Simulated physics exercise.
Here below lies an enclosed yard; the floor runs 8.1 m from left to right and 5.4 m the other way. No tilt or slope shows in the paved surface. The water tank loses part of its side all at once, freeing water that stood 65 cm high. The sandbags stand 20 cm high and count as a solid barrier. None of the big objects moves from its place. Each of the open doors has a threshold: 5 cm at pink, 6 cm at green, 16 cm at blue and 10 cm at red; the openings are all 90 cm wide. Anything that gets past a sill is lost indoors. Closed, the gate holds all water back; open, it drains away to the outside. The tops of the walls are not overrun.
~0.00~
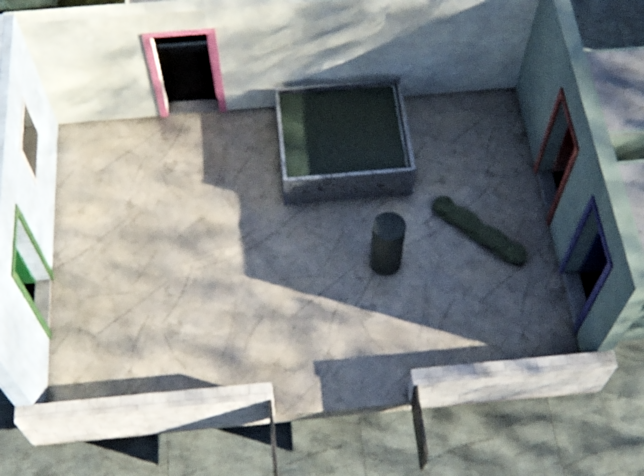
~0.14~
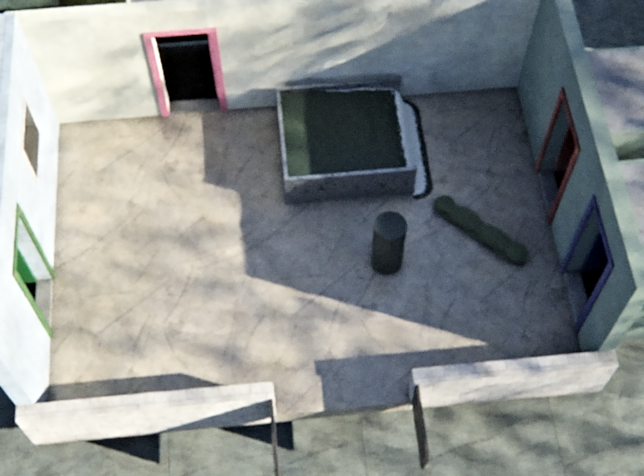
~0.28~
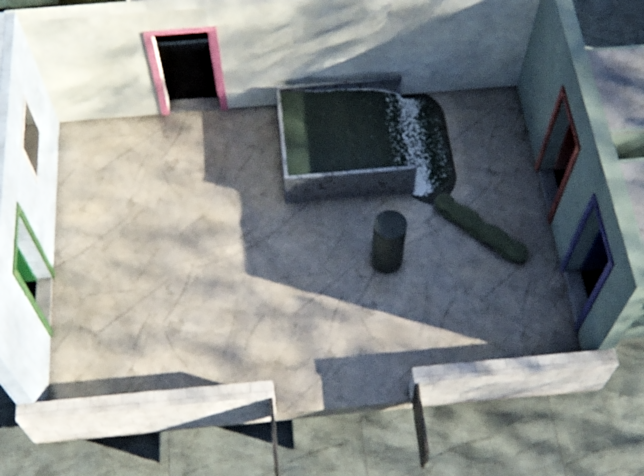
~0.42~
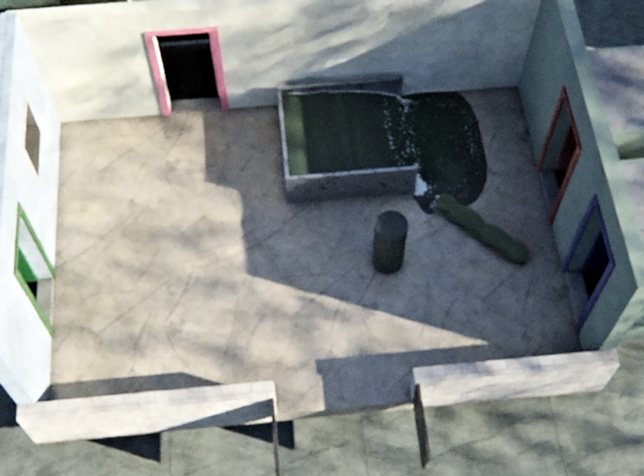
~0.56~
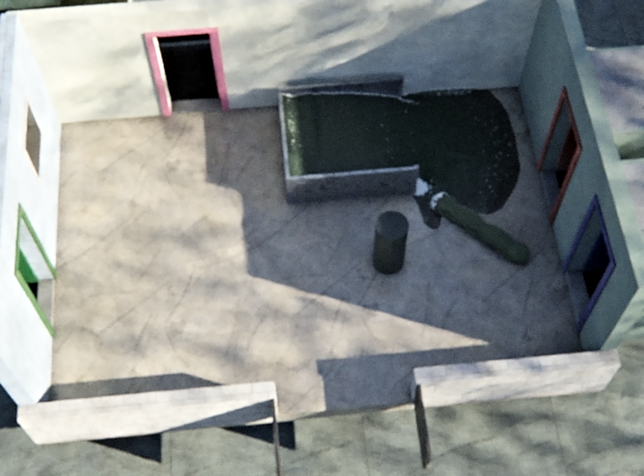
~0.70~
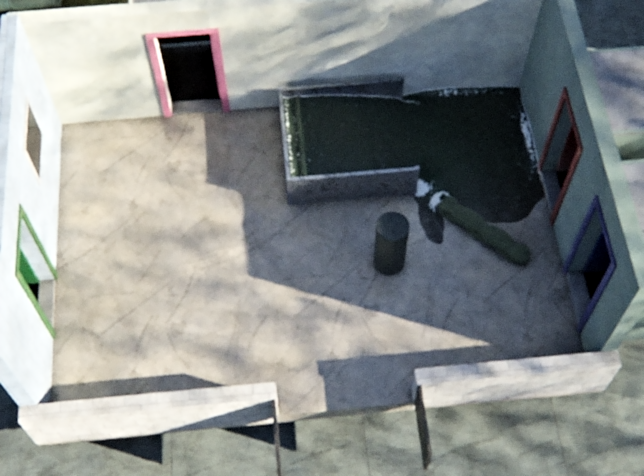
Dark water pouring from the broken right side of a raised tank, spreading across courtyard paving behind a long green barrier.
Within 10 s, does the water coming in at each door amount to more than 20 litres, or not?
Result: The pink door never tops the limit; the green door never tops the limit; the blue door never tops the limit; the red door tops the limit.
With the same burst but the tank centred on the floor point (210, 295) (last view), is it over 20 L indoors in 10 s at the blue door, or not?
Then blue overshoots.
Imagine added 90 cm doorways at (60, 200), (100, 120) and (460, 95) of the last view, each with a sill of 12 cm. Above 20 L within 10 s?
The first one doesn't reach it, the second one doesn't reach it, and the third one exceeds it.
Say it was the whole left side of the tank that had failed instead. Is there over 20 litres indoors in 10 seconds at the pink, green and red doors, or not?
Pink beyond, green beyond, red short.
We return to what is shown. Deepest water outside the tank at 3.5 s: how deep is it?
Around 35 centimetres.
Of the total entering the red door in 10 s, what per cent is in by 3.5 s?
Roughly 65 percent is in by then.
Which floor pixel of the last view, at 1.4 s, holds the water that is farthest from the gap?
Point: Roughly (556, 265).
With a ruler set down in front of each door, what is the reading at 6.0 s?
Centimetres: Pink 1 / green 0 / blue 5 / red 14.
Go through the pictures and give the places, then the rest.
The first picture shows the water tank at (343, 131) is whole and still, 65 cm deep.
In the second picture, the front is at (417, 196), 1.0 m from the gap at (403, 139); 0.4 m2 of floor is under water; 65 cm left at the back of the water tank.
In the third picture, water pours out at (403, 140) and has run 1.2 m, to (442, 196); typically 12 cm deep outside, 65 cm at the water tank's back.
In the fourth picture, water pours out at (404, 141) and has run 1.5 m, to (466, 201); typically 10 cm deep outside, 65 cm at the water tank's back.
In the fifth picture, the front is at (513, 178), 1.9 m from the gap at (405, 142); 3.9 m2 of floor is under water; 60 cm left at the back of the water tank.
In the sixth picture, the front is at (517, 89), 2.4 m from the gap at (405, 143); 5.1 m2 of floor is under water; 54 cm left at the back of the water tank.
After 1.4 s water covers 15 % of the floor and is deepest (50 cm) near (515, 95); pink door not reached, green door not reached, blue door not reached, red door 27 cm at the sill, 33 L in.
After 2.2 s water covers 20 % of the floor and is deepest (41 cm) near (517, 103); pink door not reached, green door not reached, blue door 7 cm at the sill, 0 L in, red door 28 cm at the sill, 118 L in.
After 3.5 s water covers 30 % of the floor and is deepest (35 cm) near (546, 227); pink door not reached, green door not reached, blue door 13 cm at the sill, 0 L in, red door 18 cm at the sill, 202 L in.
After 6.0 s water covers 60 % of the floor and is deepest (17 cm) near (494, 96); pink door 1 cm at the sill, 0 L in, green door not reached, blue door 5 cm at the sill, 1 L in, red door 14 cm at the sill, 295 L in.
After 10.0 s water covers 90 % of the floor and is deepest (12 cm) near (529, 154); pink door 1 cm at the sill, 0 L in, green door 6 cm at the sill, 1 L in, blue door 6 cm at the sill, 1 L in, red door 11 cm at the sill, 302 L in.
